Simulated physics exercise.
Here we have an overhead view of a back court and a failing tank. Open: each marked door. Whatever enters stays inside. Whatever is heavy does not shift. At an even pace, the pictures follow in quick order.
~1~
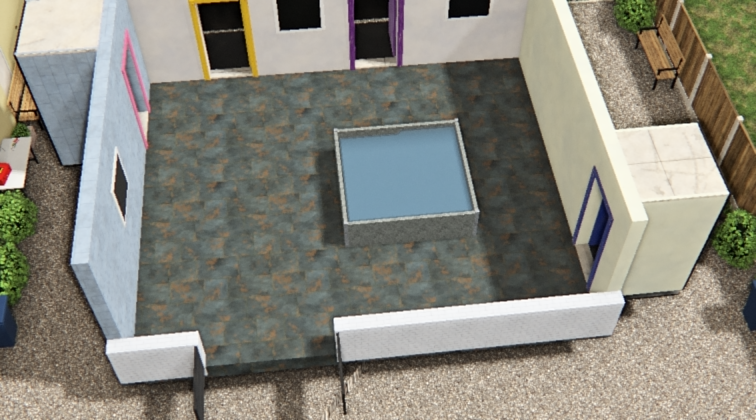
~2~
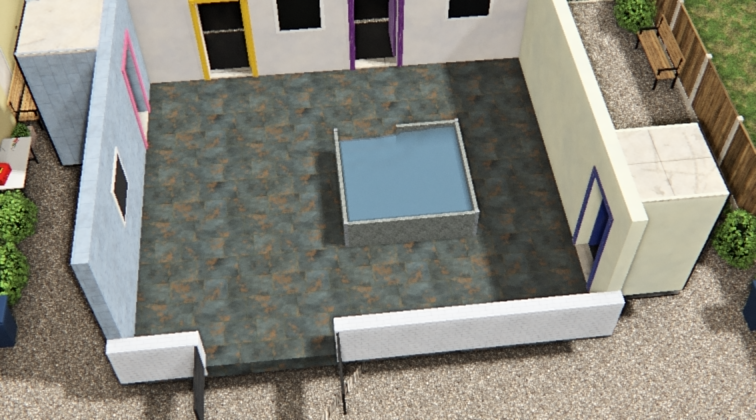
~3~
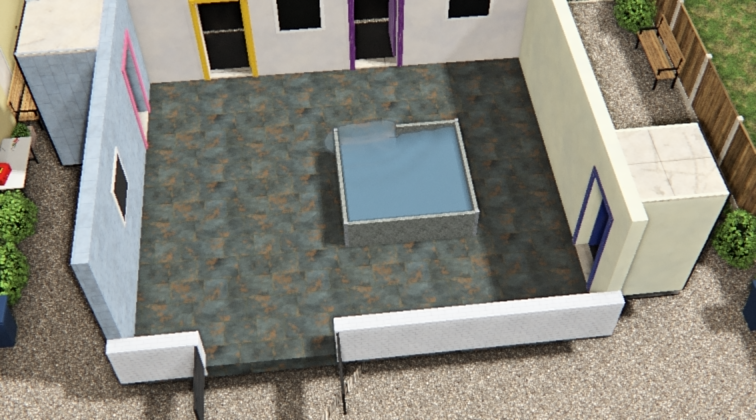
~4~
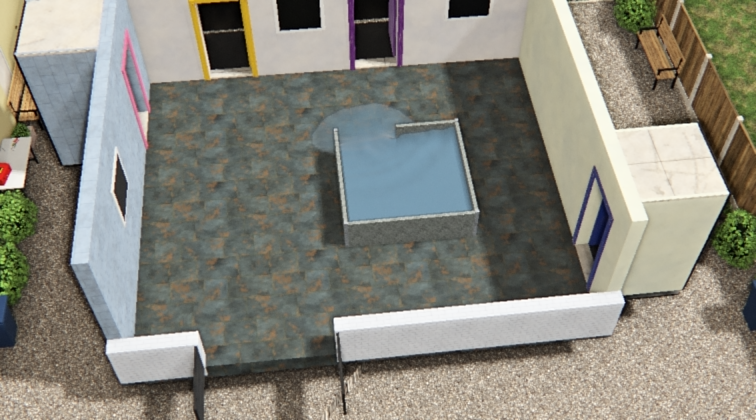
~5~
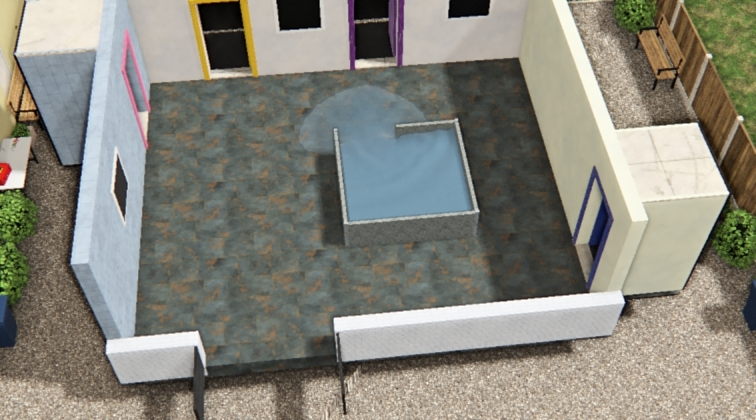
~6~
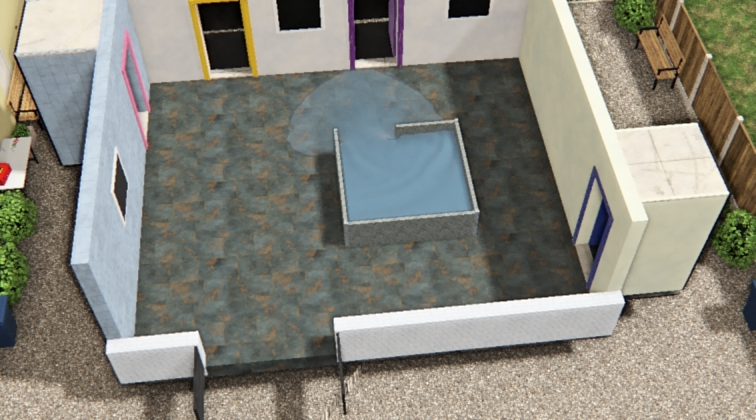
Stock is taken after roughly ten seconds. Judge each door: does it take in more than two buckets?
The blue door is not overrun past two buckets. The purple door is overrun past two buckets. The yellow door is overrun past two buckets. The pink door is overrun past two buckets.
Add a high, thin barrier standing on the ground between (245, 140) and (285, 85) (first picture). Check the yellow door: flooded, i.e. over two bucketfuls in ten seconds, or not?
Reading for yellow: It gets too little.
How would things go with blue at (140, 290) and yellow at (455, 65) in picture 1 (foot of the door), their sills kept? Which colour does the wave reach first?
The purple door.
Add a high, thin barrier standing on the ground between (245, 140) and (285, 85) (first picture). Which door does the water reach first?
The one in purple.
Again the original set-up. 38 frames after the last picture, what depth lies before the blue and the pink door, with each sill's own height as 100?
I'd put it at close to 50 and 190 per cent.
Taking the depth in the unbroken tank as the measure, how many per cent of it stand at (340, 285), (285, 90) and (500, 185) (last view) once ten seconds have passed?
I'd say close to 2, 8 and 4 percent.
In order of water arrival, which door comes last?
Answer - the blue one.
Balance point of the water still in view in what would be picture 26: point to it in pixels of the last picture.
I'd put my finger on (365, 146).
A moment on, water covers 15 % of the floor; the blue door not reached, the purple door over two buckets in, the yellow door not reached, the pink door not reached.
Next, water covers 20 % of the floor; the blue door not reached, the purple door far over two buckets in, the yellow door under two buckets in, the pink door not reached.
Then, water covers 30 % of the floor; the blue door not reached, the purple door far over two buckets in, the yellow door over two buckets in, the pink door under two buckets in.
Later, water covers 55 % of the floor; the blue door wet at the sill, nothing in, the purple door far over two buckets in, the yellow door over two buckets in, the pink door over two buckets in.
In the end, water covers 85 % of the floor; the blue door wet at the sill, nothing in, the purple door far over two buckets in, the yellow door over two buckets in, the pink door far over two buckets in.
